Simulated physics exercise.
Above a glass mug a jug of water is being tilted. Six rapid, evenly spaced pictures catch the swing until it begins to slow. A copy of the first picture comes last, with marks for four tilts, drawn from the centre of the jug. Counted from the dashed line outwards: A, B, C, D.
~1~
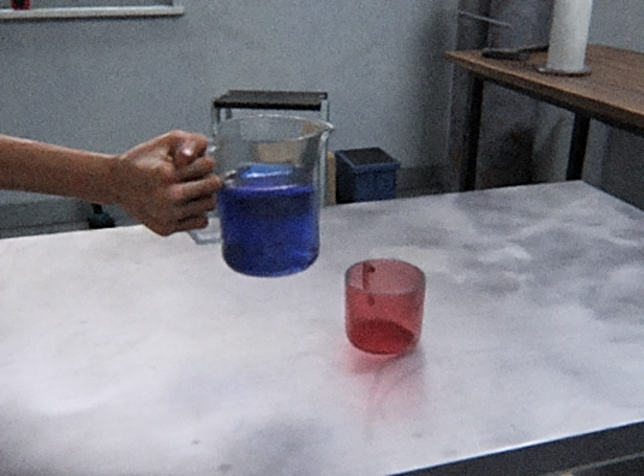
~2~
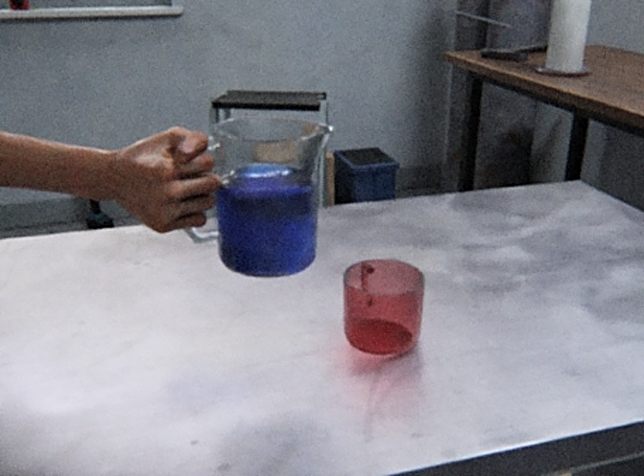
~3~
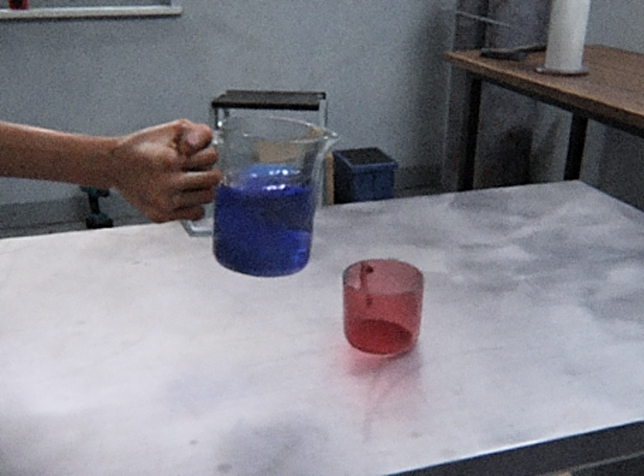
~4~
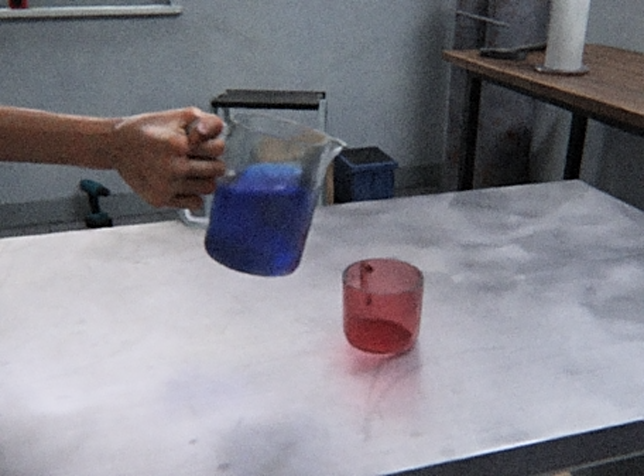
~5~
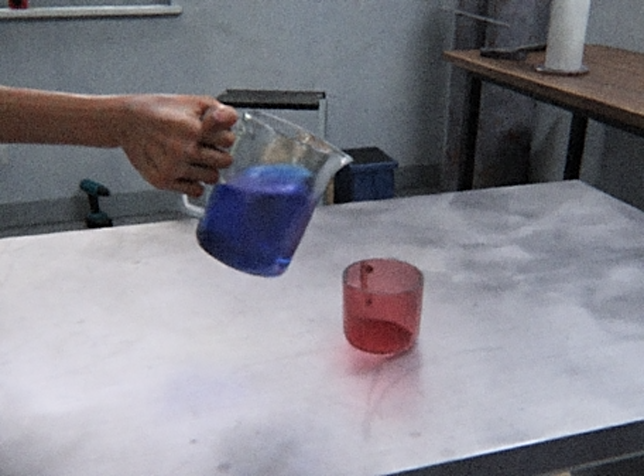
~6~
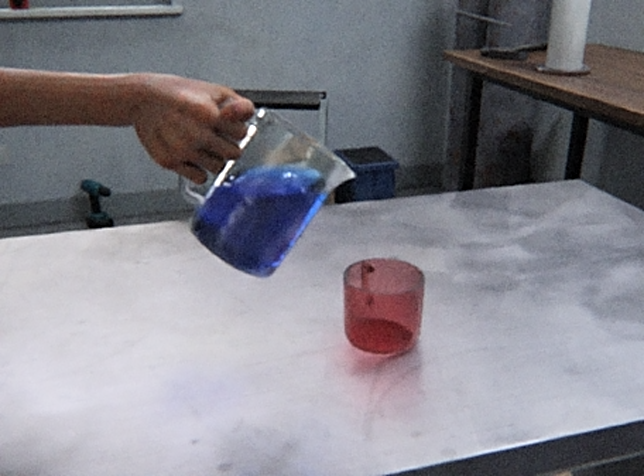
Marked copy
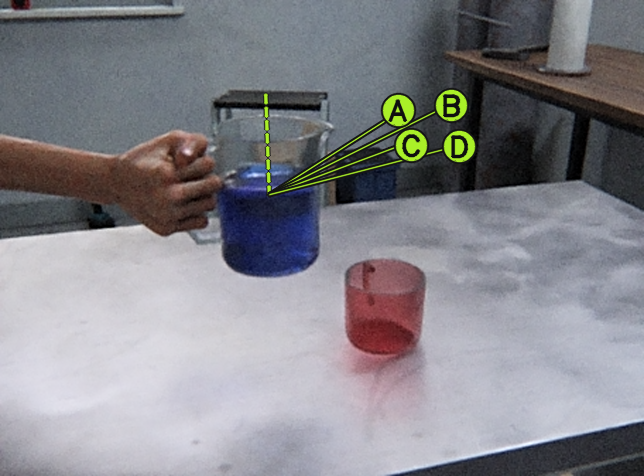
A glass jug of blue liquid, held by a hand on the left, stayed upright at first, then tilted steadily to the right above a small red cup on a pale table.
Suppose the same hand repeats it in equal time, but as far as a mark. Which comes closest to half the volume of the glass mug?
The best line is B.
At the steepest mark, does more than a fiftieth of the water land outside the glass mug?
Yes.
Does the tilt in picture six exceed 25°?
Yes, it does.
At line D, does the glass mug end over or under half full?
Over half.
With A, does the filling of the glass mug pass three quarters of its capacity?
No.
On the marked copy, A at (384, 121); B at (435, 111); C at (394, 147); D at (443, 149).
With A, the glass mug ends with about 33 % of what it can hold.
With B, the glass mug ends with about 53 % of what it can hold.
With C, the glass mug ends with about 71 % of what it can hold; 3 % of the water is spilt.
With D, the glass mug ends with about 78 % of what it can hold; 11 % of the water is spilt.
